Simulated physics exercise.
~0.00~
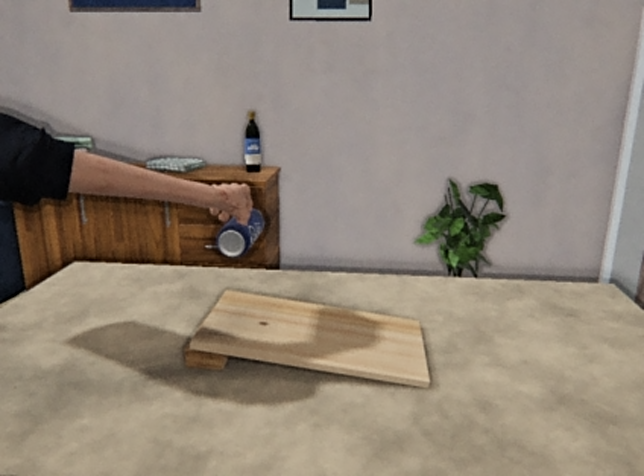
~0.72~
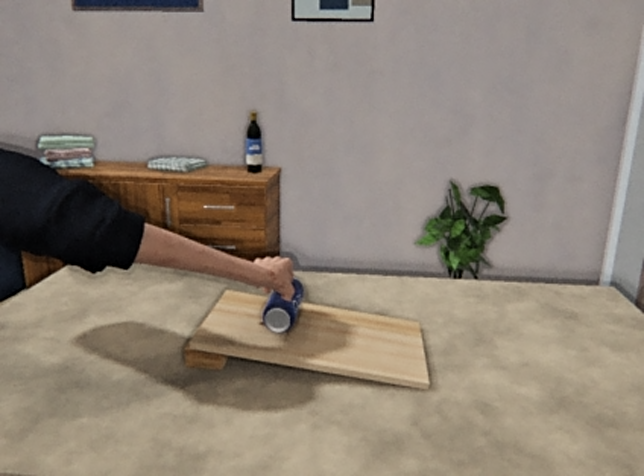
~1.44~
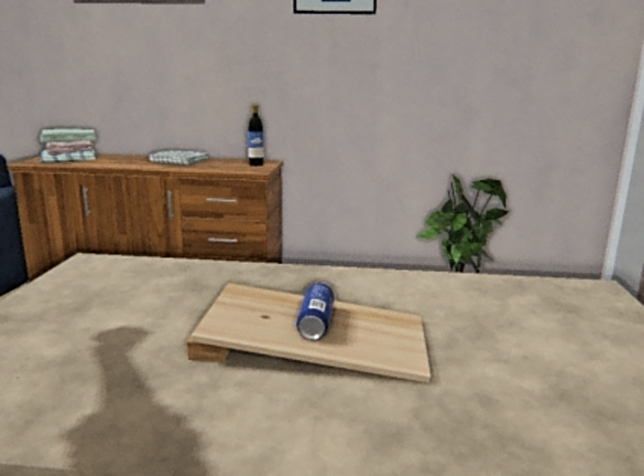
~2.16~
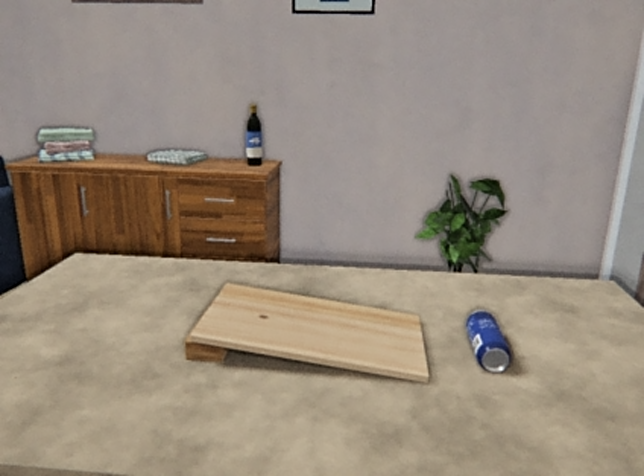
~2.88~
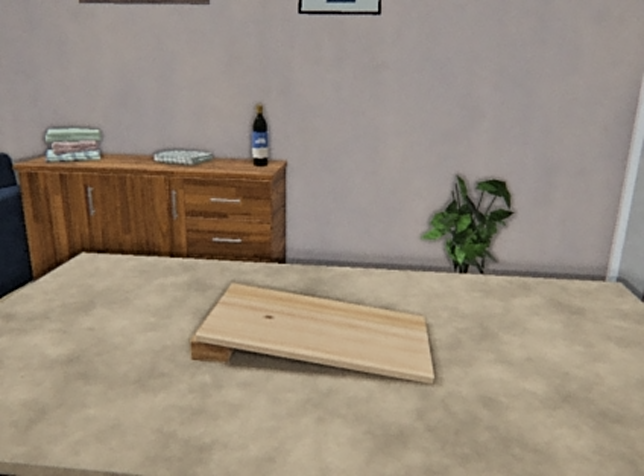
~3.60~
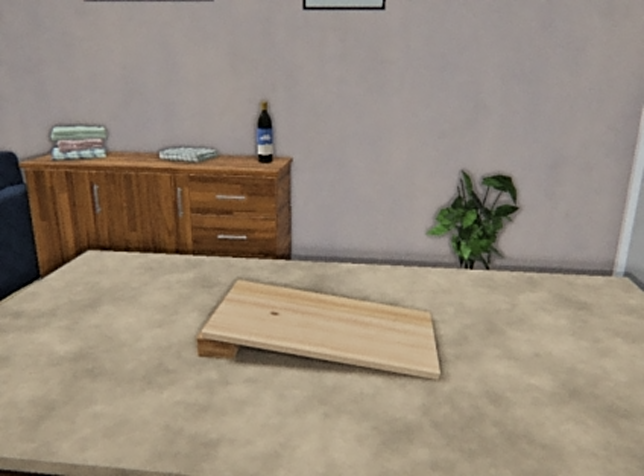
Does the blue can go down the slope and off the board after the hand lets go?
Yes, the blue can goes downhill to the right and leaves the board, which is empty at the end.
